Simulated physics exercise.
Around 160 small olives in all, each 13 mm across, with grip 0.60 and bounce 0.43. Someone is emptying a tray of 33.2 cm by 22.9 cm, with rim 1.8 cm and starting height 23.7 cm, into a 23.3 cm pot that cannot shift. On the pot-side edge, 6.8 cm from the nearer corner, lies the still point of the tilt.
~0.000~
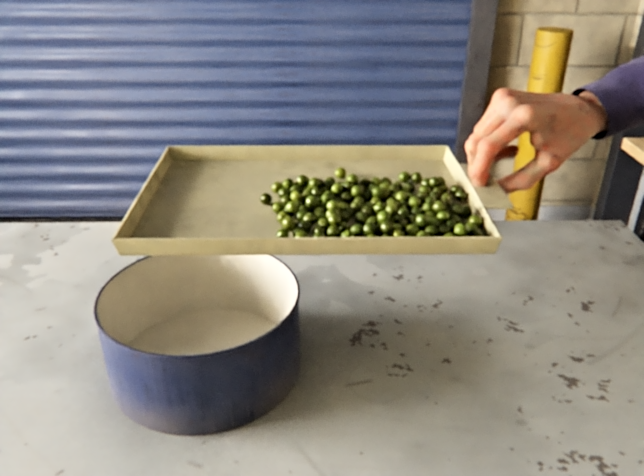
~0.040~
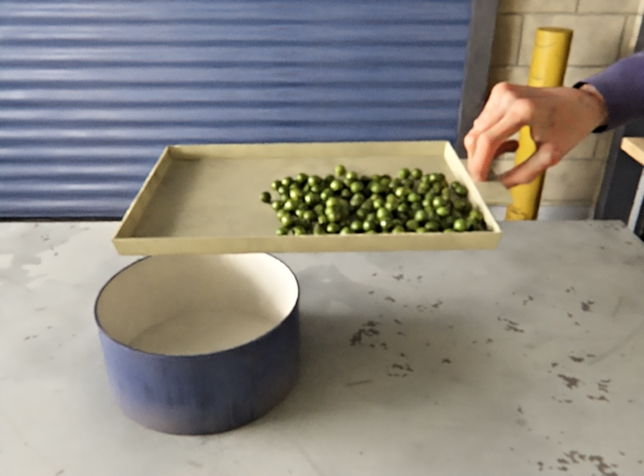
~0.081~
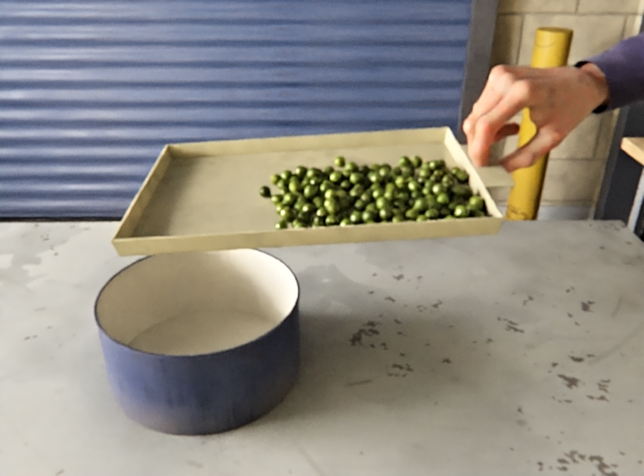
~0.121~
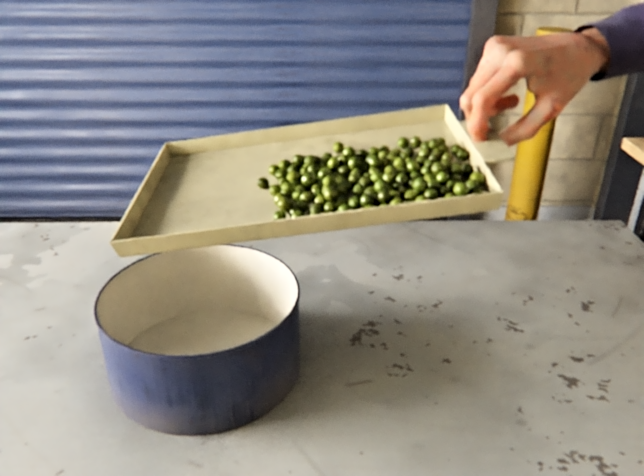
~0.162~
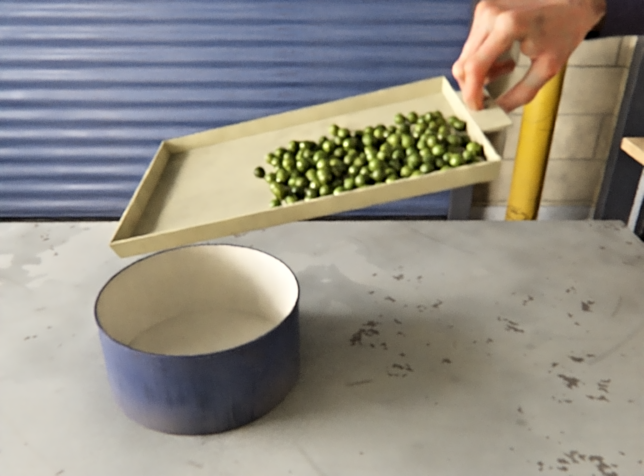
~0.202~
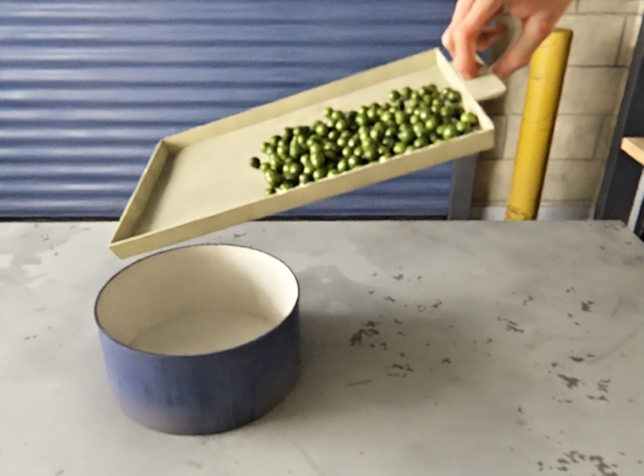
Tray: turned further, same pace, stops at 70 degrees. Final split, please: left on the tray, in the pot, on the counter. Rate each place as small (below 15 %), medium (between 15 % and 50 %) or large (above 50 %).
Tray - medium; pot - small; counter - large.
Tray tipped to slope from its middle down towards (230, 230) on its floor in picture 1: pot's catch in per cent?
Roughly 0 per cent.
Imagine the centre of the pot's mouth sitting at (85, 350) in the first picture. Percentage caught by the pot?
Roughly 70 per cent.
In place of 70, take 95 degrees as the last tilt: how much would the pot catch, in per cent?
10 percent.
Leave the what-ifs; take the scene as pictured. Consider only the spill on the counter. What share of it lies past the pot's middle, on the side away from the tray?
About 100 per cent.
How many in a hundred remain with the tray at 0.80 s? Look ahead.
Close to 25 in a hundred.
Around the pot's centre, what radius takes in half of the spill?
I'd say around 28 centimetres.
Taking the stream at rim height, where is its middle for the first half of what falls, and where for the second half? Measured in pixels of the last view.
It passes about (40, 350) first and (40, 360) afterwards.
Then, at 0.40 s, tilt 45 degrees; the tray holds 100 %, the pot 0 %.
After 0.53 s, tilt 63 degrees; the tray holds 100 %, the pot 0 %.
Then, at 0.80 s, tilt 70 degrees; the tray holds 25 %, the pot 0 %.
At rest (1.7 s), tray 20 %, pot 0 %, counter 75 %.
